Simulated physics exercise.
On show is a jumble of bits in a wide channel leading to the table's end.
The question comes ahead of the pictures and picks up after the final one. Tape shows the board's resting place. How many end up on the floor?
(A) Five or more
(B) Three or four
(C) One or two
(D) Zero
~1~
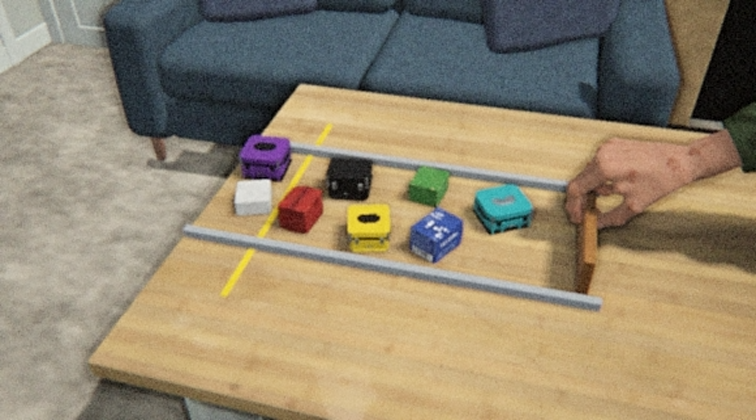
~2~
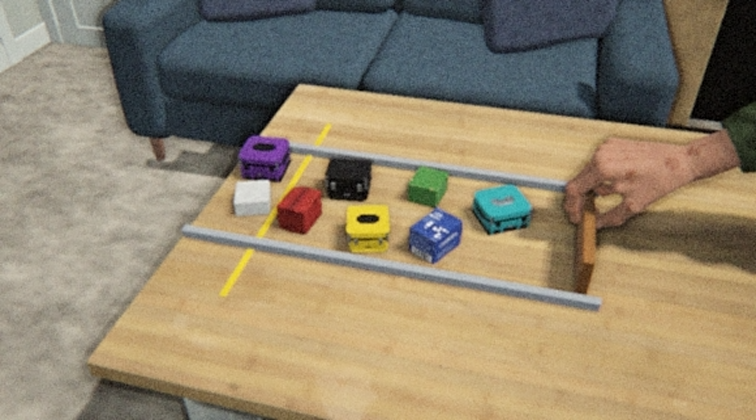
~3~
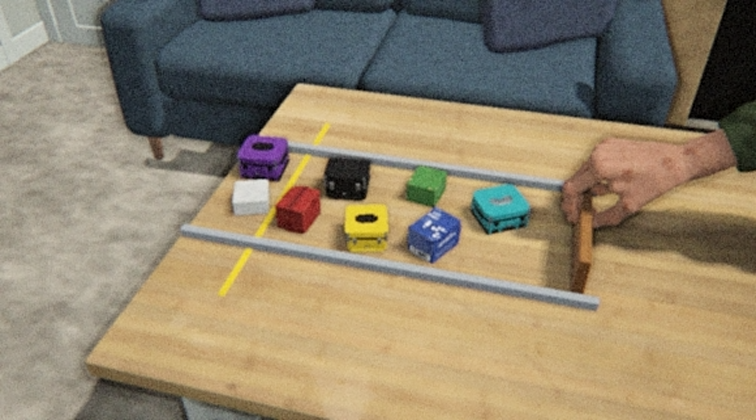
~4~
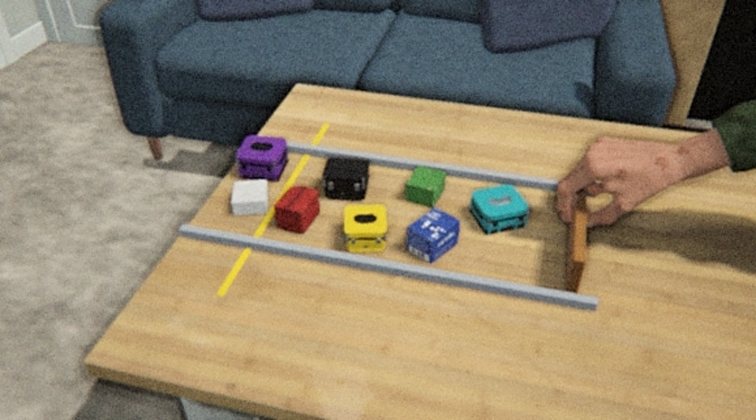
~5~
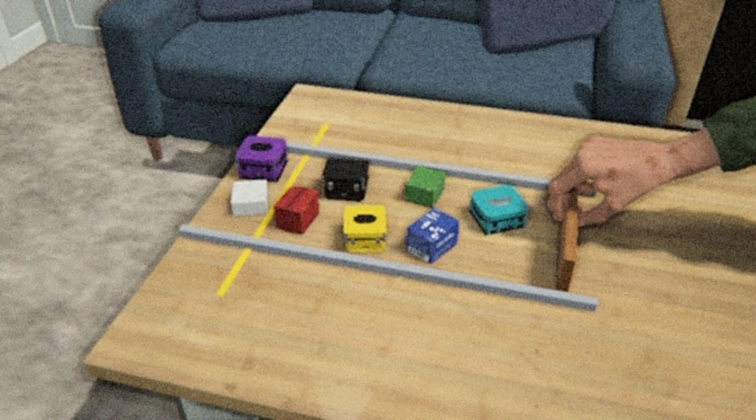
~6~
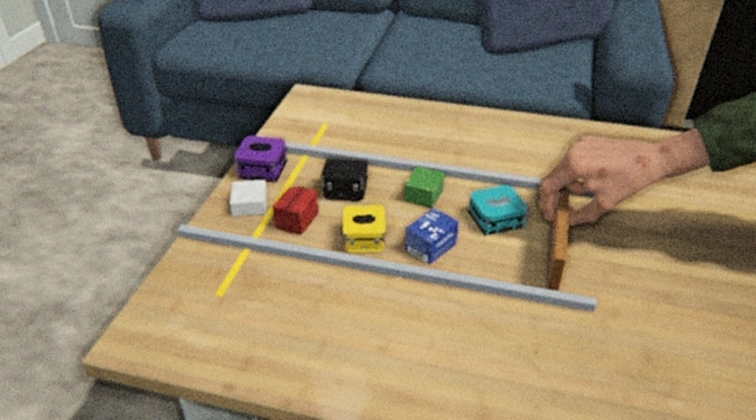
Answer: B.
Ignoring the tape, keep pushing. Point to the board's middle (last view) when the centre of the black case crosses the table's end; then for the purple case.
The middle is at (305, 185) when it's the black case, and at (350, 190) when it's the purple case.
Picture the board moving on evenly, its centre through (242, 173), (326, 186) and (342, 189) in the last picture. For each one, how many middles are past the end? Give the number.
First 6, then 1, finally 1.
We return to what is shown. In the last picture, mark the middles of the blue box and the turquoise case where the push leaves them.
The blue box settles near (249, 208); as for the turquoise case, near (271, 169).
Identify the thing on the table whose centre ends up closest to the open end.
Green block.
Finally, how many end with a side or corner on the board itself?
Number: 2.
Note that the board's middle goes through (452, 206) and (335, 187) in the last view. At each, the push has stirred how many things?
The first count is 3, and then it's 8.
Early on, none off yet; purple case at rest near (262, 158); white block at rest near (249, 198); red box at rest near (296, 210).
A while later, none off yet; purple case travelled a little near (250, 155); white block moving near (246, 197); red box travelled about its own width near (274, 206).
Finally, the number that fall off is three or four; lost, black case, red box, white block and purple case.
